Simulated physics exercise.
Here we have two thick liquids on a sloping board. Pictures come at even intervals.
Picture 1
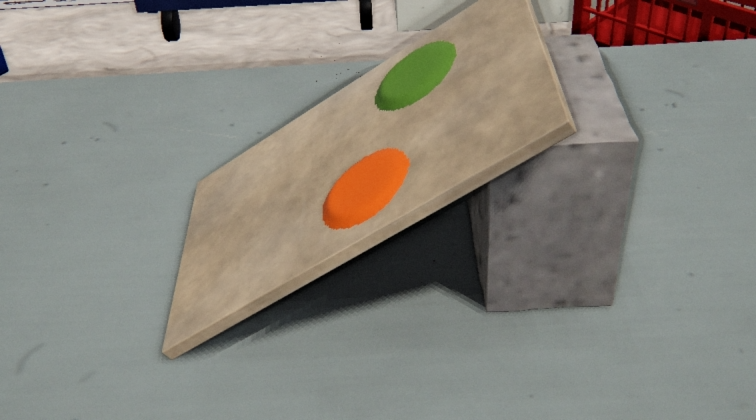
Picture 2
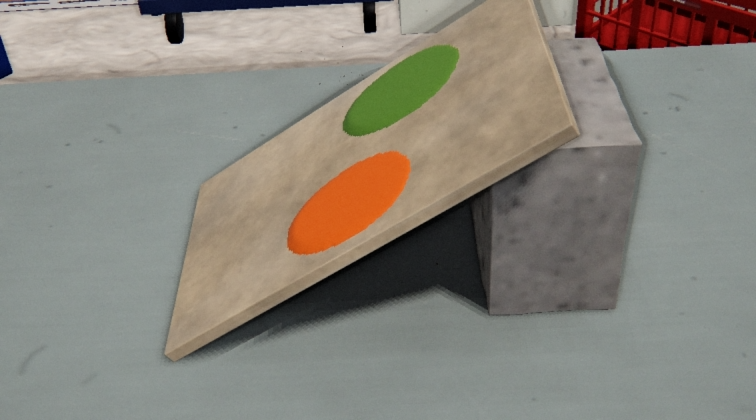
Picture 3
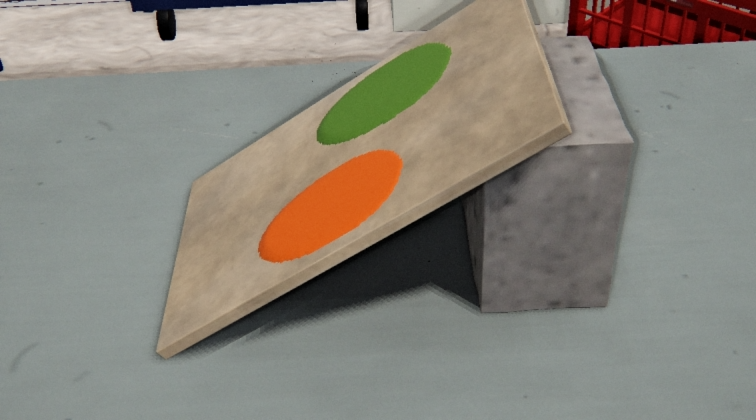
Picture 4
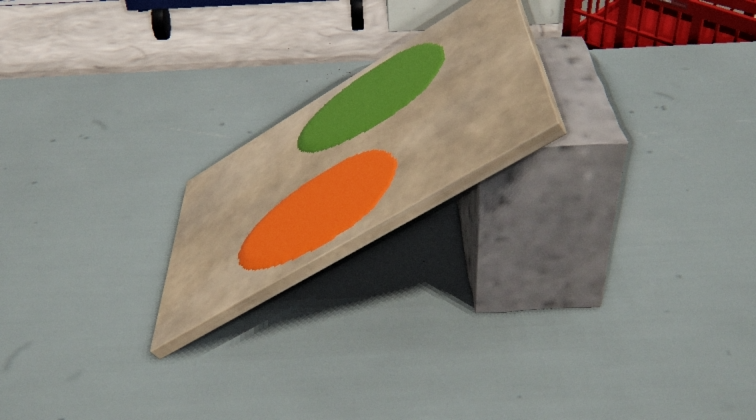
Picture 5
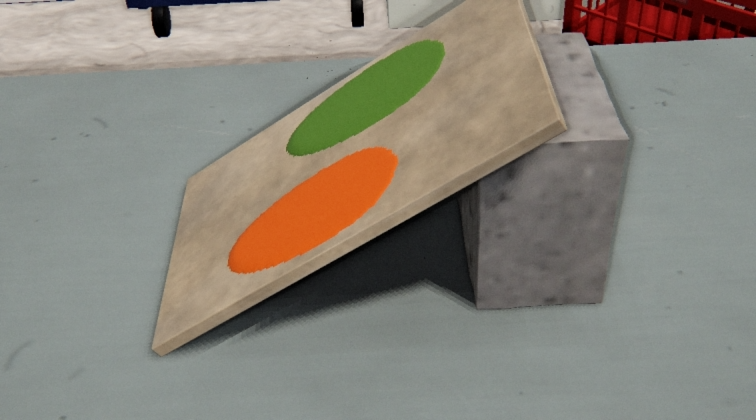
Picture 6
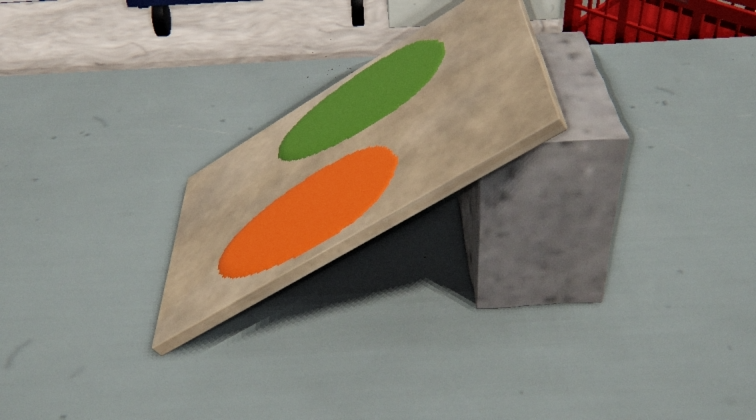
The clip opens on a tilted board propped against a gray block, with a green patch of thick sauce above an orange one. Both patches stretch down the slope toward the lower left, lengthening into long ovals. Their spreading then slows, the lower tips creeping only slightly farther by the end.
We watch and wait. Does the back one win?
No, the front one wins.
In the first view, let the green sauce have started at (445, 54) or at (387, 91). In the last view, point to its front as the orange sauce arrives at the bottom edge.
Roughly (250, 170), then (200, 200) for the other start.
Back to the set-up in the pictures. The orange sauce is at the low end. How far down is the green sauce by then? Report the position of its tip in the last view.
I'd put the front somewhere near (232, 179).
Soon after, the orange sauce is close to the edge; the green sauce is three quarters of the way down.
In the end, the orange sauce is at the low edge; the green sauce is three quarters of the way down.
